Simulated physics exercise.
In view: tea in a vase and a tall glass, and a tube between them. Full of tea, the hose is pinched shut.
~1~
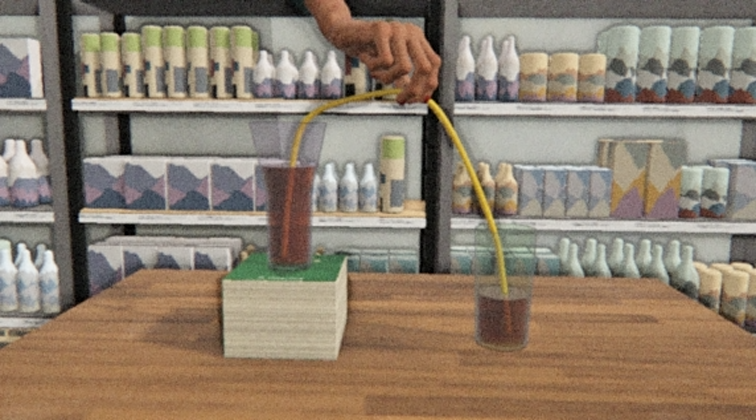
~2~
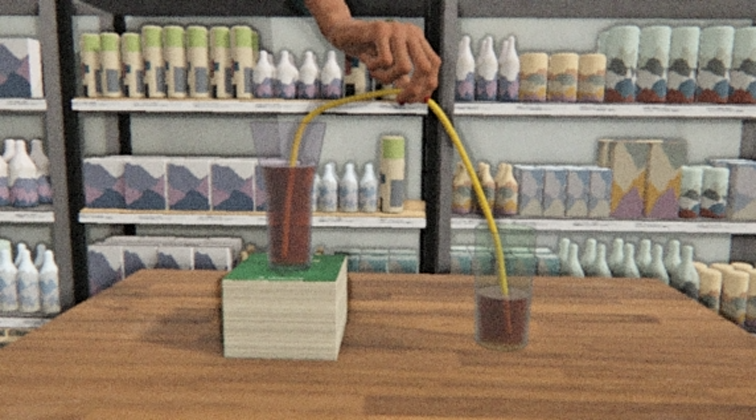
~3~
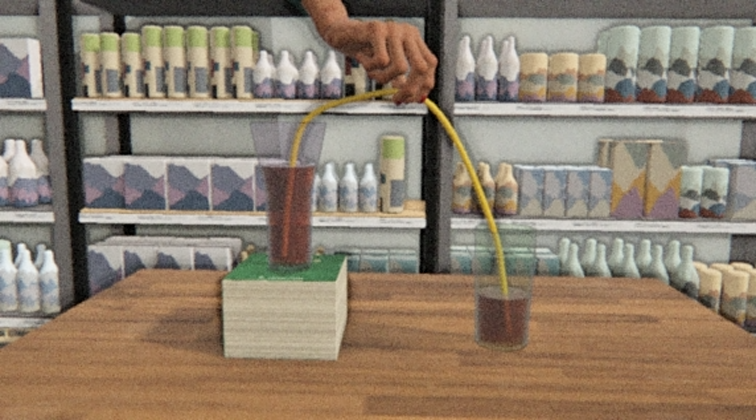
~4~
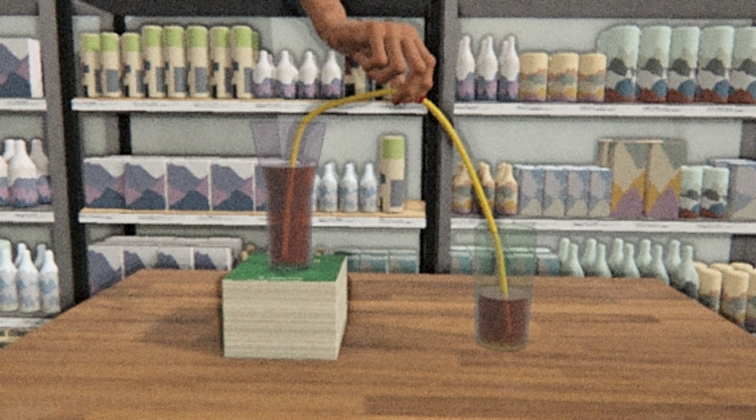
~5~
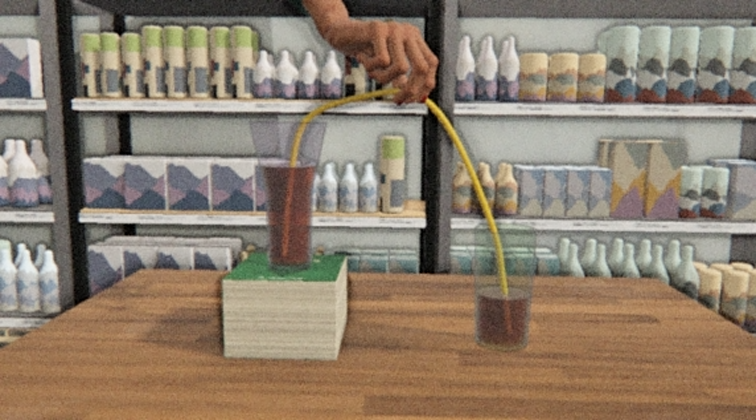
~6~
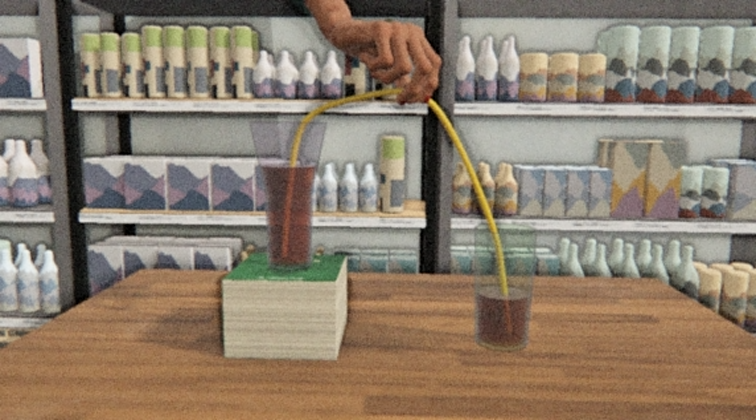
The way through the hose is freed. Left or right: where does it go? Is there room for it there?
Lab note: Tea transfer direction toward right; receiving vessel contains the full volume.
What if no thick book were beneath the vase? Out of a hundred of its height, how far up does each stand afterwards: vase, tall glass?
First 50 per cent, then 60 per cent.
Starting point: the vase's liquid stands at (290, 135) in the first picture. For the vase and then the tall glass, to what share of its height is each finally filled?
In turn 25 and 100 per cent.
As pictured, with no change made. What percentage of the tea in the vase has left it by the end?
It comes to about 80 in a hundred.
Shortly, the vase is about half full; the tall glass is about half full.
Then, the vase is about a quarter full; the tall glass is about three quarters full.
At the finish, the vase is nearly empty; the tall glass is nearly full; the two surfaces are level.
